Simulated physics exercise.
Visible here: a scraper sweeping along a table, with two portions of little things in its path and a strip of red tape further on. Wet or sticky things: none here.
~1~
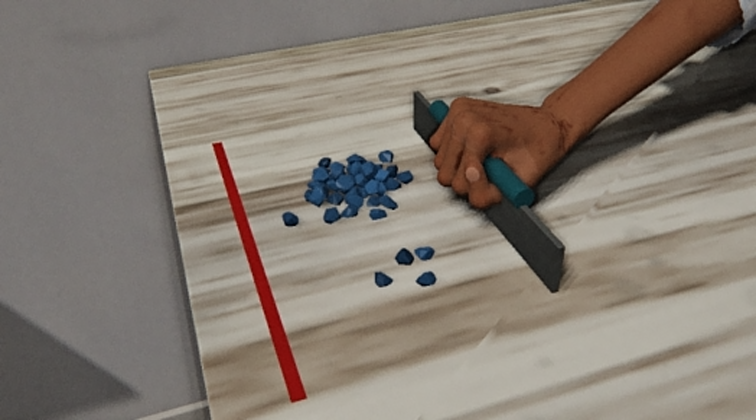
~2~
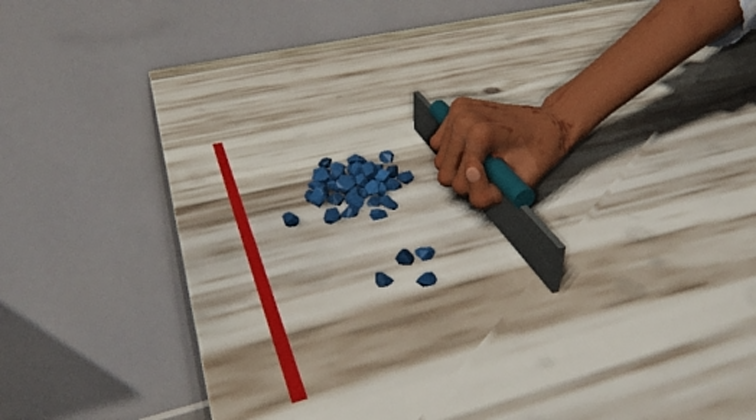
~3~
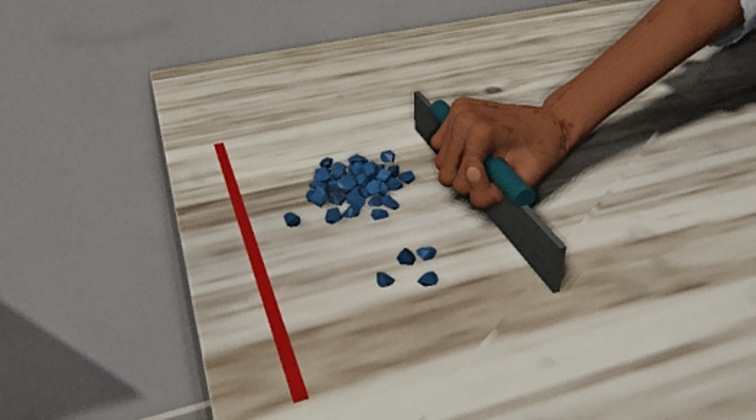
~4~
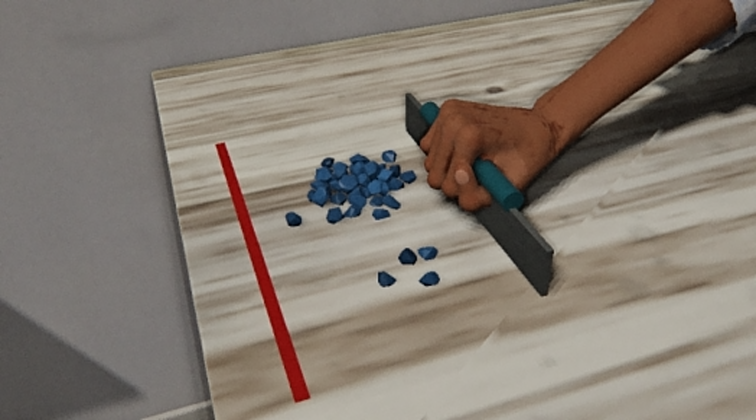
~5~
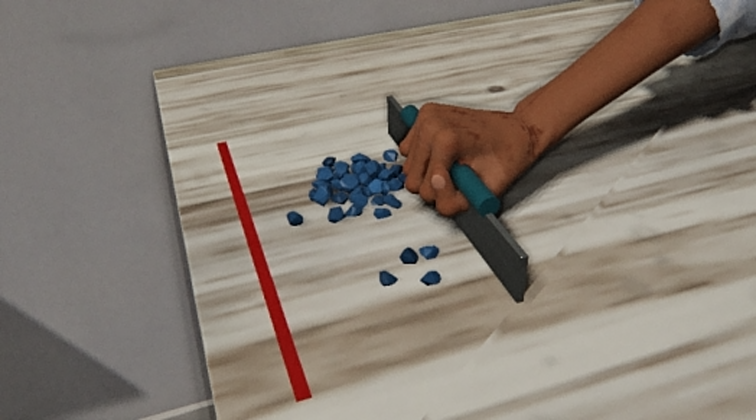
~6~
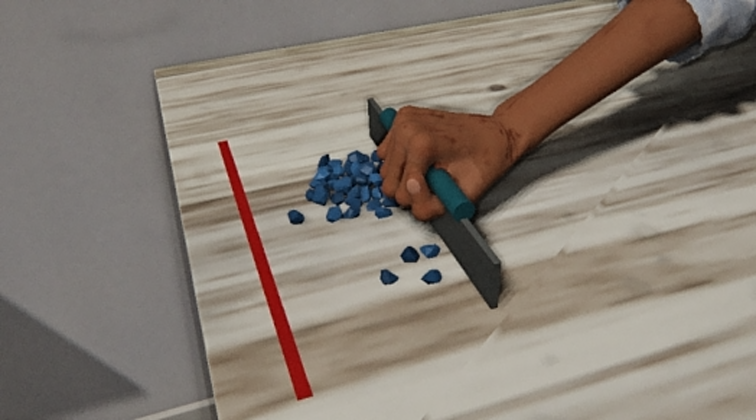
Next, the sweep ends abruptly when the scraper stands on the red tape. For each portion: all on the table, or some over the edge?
Outcome: The front portion is still fully up, the back portion partly leaves the surface.
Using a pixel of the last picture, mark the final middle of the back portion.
Close to (212, 220).
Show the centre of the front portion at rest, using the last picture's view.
About (252, 301).
Then, 0.48 s past the last view, scraper still moving, near (331, 185); front portion all on the table, its front near (330, 275); back portion all on the table, its front near (250, 198).
Then, 0.98 s past the last view, scraper stopped at the red tape; front portion all on the table, its front near (233, 299); back portion a small part over the edge.
Then, 1.26 s past the last view, scraper stopped at the red tape; front portion all on the table, its front near (233, 299); back portion about a quarter over the edge.
Finally, scraper stopped at the red tape; front portion all on the table, its front near (233, 299); back portion about a quarter over the edge.
